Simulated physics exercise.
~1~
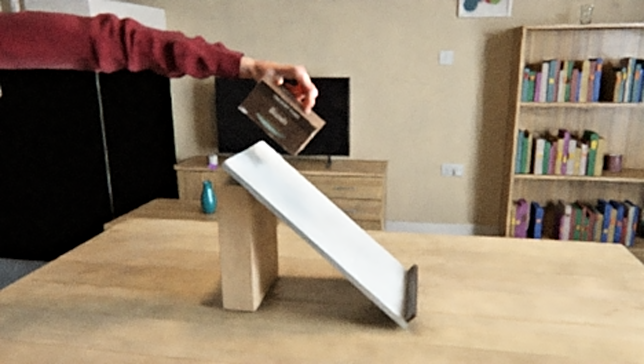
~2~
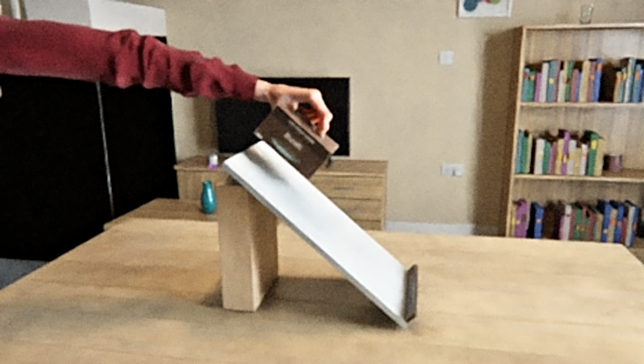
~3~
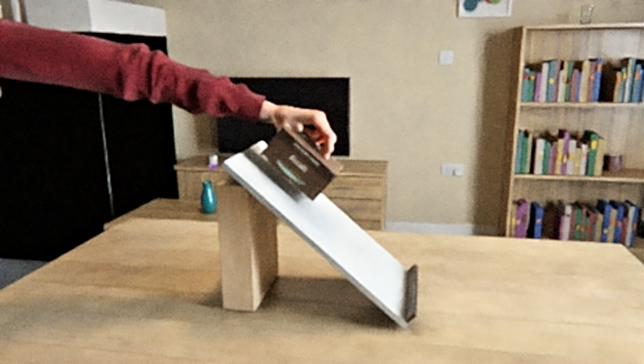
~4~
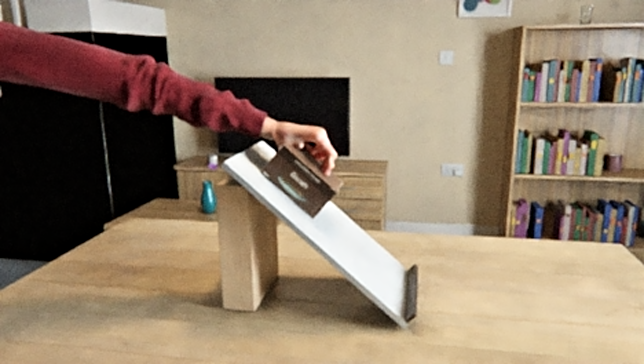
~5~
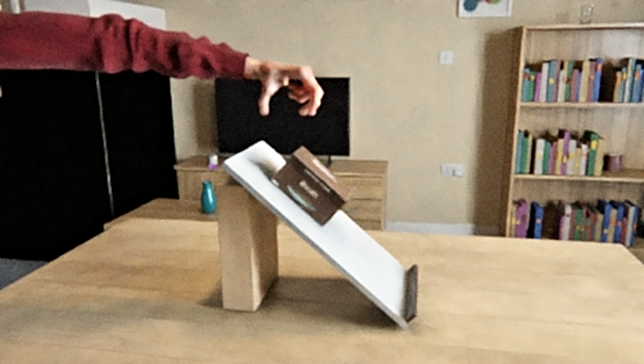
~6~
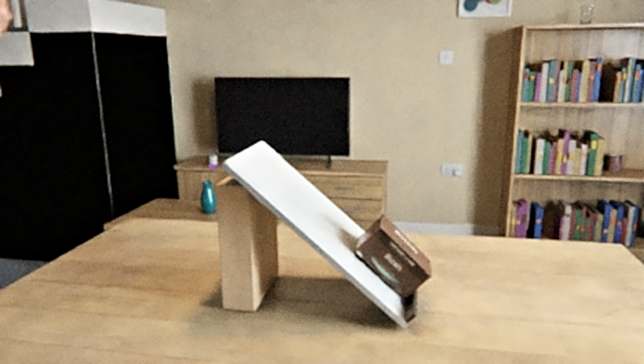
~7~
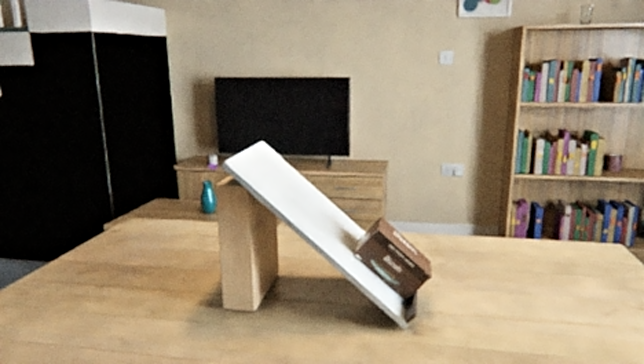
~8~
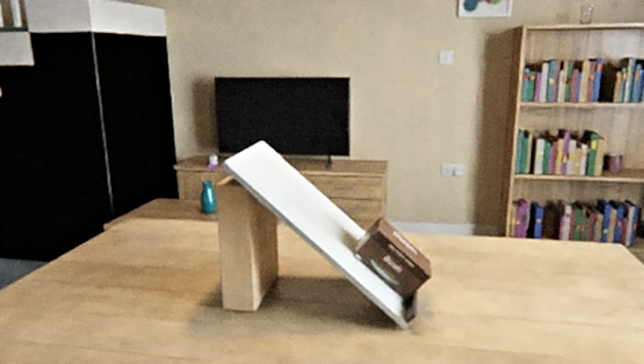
A brown carton, released by a hand, slides down a propped-up board and rests at the bottom.
